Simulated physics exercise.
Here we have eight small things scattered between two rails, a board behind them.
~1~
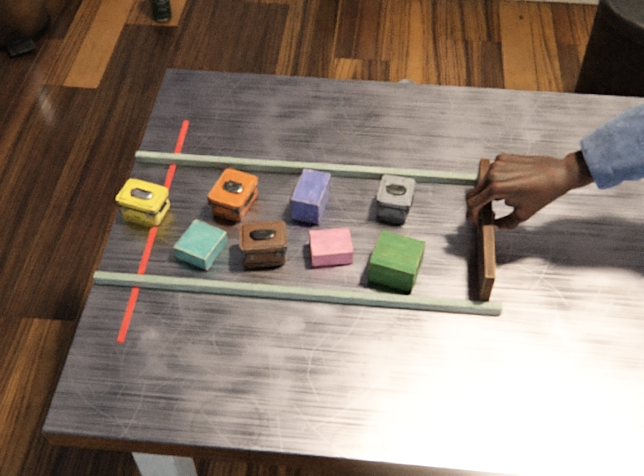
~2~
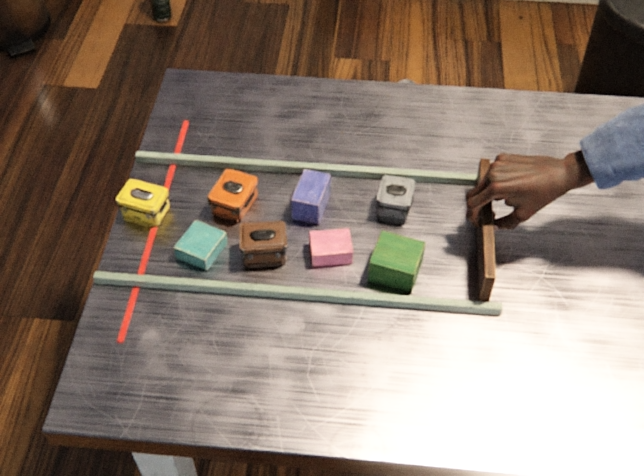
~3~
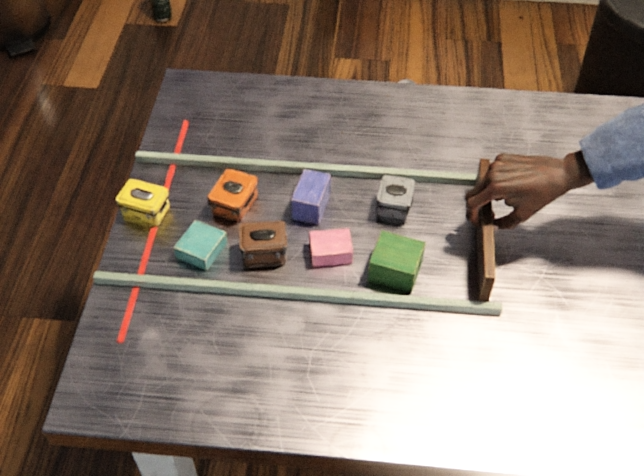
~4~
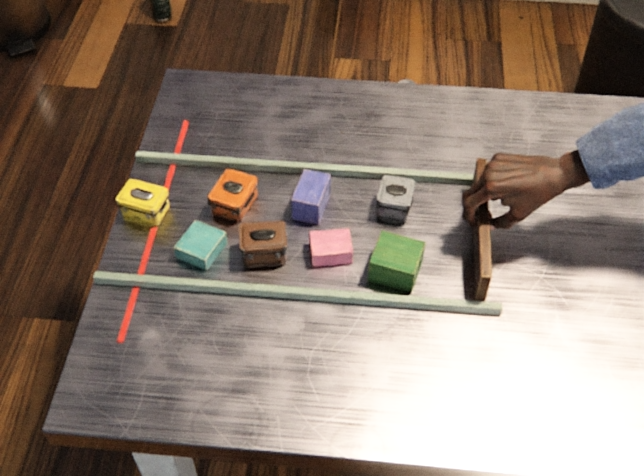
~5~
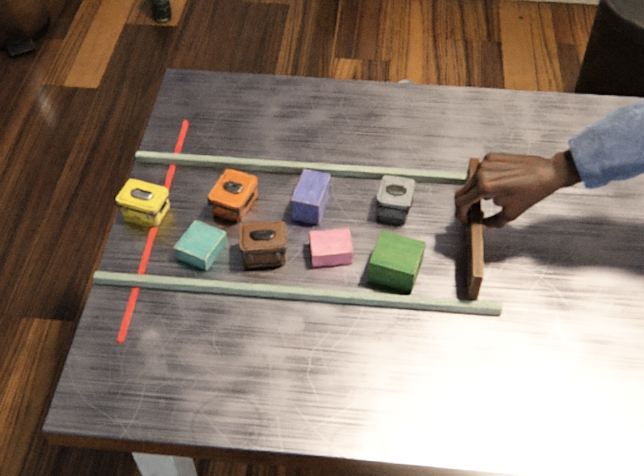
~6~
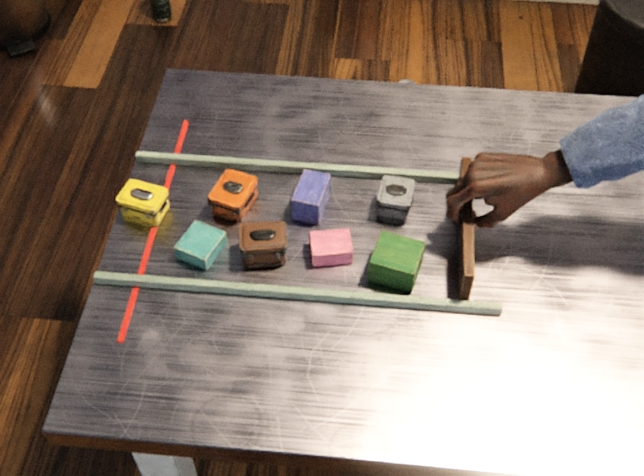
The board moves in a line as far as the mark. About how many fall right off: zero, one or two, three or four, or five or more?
The number that fall off is five or more.
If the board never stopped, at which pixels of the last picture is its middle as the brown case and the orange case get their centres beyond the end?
Near (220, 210) and (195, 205).
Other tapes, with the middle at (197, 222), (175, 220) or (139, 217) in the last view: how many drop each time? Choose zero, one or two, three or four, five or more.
For each place: 3 or 4; more than four; five or over.
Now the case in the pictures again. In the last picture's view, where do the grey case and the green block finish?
First (148, 183), then (122, 244).
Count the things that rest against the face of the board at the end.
In contact: 2.
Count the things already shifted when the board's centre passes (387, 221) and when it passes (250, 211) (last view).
At the one place 3, at the other 8.
Early on, none off yet; yellow case at rest near (144, 203); turquoise block travelled a little near (182, 244); orange case at rest near (234, 196).
Finally, the number that fall off is five or more; lost, pink block, blue block, brown case, orange case, turquoise block and yellow case.
